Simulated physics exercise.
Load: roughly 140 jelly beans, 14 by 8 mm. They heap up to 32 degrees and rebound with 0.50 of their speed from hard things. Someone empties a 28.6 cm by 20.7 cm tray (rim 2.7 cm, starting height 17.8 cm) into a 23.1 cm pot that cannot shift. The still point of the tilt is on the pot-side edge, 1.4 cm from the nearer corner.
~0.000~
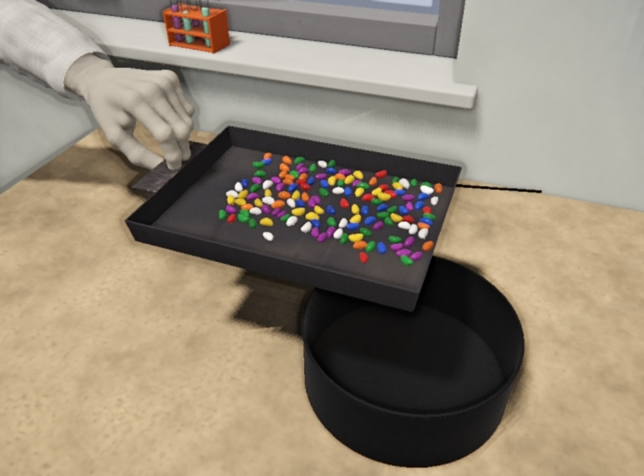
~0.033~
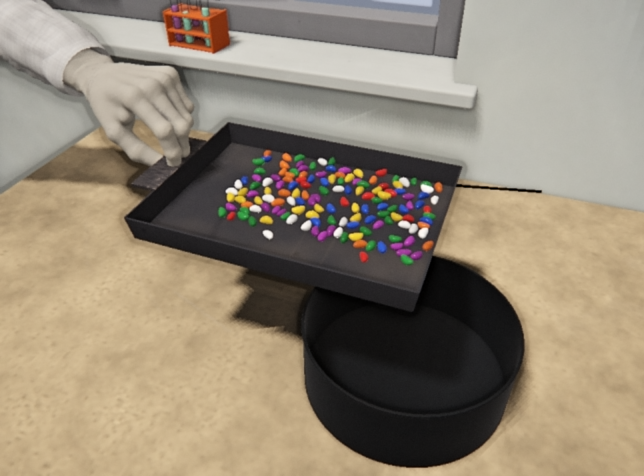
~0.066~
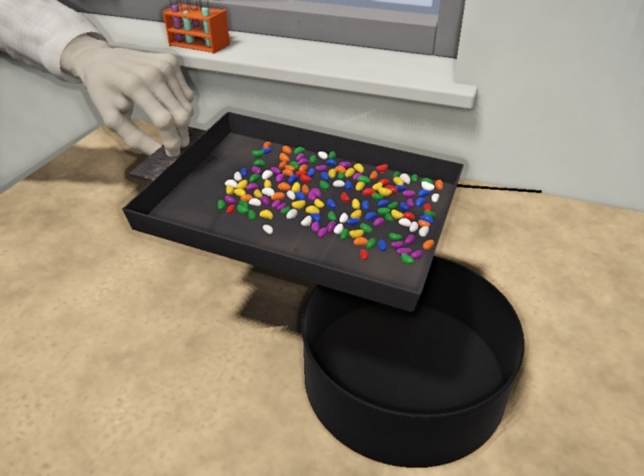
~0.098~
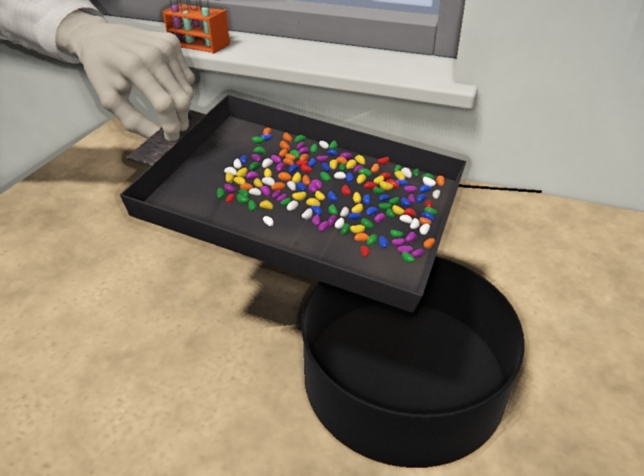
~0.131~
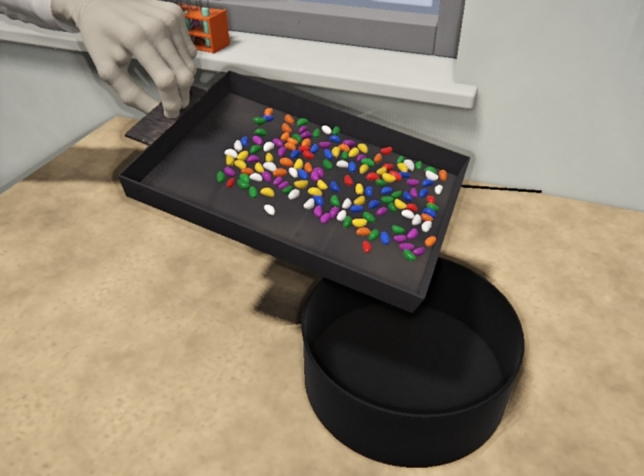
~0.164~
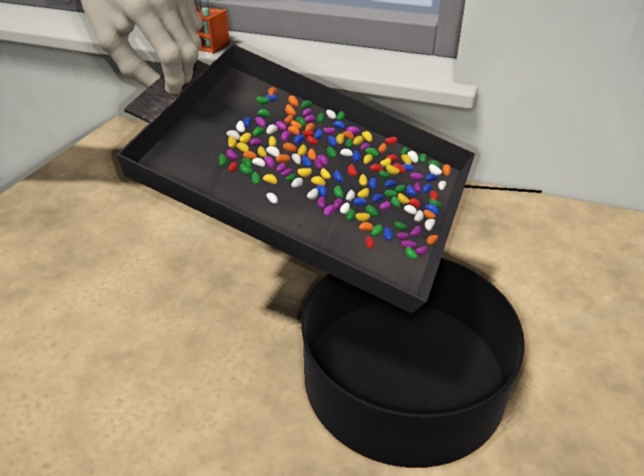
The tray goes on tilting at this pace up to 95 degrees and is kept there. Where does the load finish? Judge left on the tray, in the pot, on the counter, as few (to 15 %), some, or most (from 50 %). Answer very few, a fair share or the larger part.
Left on the tray: Very few; in the pot: A fair share; on the counter: The larger part.
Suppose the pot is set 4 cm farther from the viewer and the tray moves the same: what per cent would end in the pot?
It would be near 0 per cent.
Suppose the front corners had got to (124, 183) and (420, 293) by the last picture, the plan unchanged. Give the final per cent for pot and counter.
Pot 70, counter 25.
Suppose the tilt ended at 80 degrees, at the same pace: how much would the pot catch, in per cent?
Then about 30 per cent.
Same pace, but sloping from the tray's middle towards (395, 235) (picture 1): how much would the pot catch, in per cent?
Some 50 per cent.
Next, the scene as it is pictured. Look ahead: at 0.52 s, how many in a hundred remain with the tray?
Roughly 100 per cent.
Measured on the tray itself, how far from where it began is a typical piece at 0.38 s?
Roughly 3 cm.
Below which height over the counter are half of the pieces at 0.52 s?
About 22 cm.
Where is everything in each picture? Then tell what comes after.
Tray tilt 0 degrees, front corners at (130, 219) and (415, 289); middle of the pieces at (344, 204); pot at (411, 322), in the first frame.
Tray tilt 1 degrees, front corners at (129, 216) and (416, 289); middle of the pieces at (344, 203), in the second frame.
Tray tilt 3 degrees, front corners at (128, 208) and (417, 290), lowest corner right front; middle of the pieces at (345, 198), in the third frame.
Tray tilt 7 degrees, front corners at (126, 194) and (418, 291), lowest corner right front; middle of the pieces at (346, 191), in the fourth frame.
Tray tilt 13 degrees, front corners at (124, 174) and (421, 294), lowest corner right front; middle of the pieces at (348, 181), in the fifth frame.
Tray tilt 19 degrees, front corners at (124, 154) and (423, 296), lowest corner right front; middle of the pieces at (352, 171); pot at (411, 322). Its pace works out near 180 degrees a second, in the sixth frame.
Then, at 0.38 s, tilt 58 degrees; the tray holds 100 %, the pot 0 %.
After 0.52 s, tilt 84 degrees; the tray holds 100 %, the pot 0 %.
After 0.79 s, tilt 95 degrees; the tray holds 10 %, the pot 20 %.
By 2.2 s all is still; tray 0 %, pot 35 %, counter 60 %.
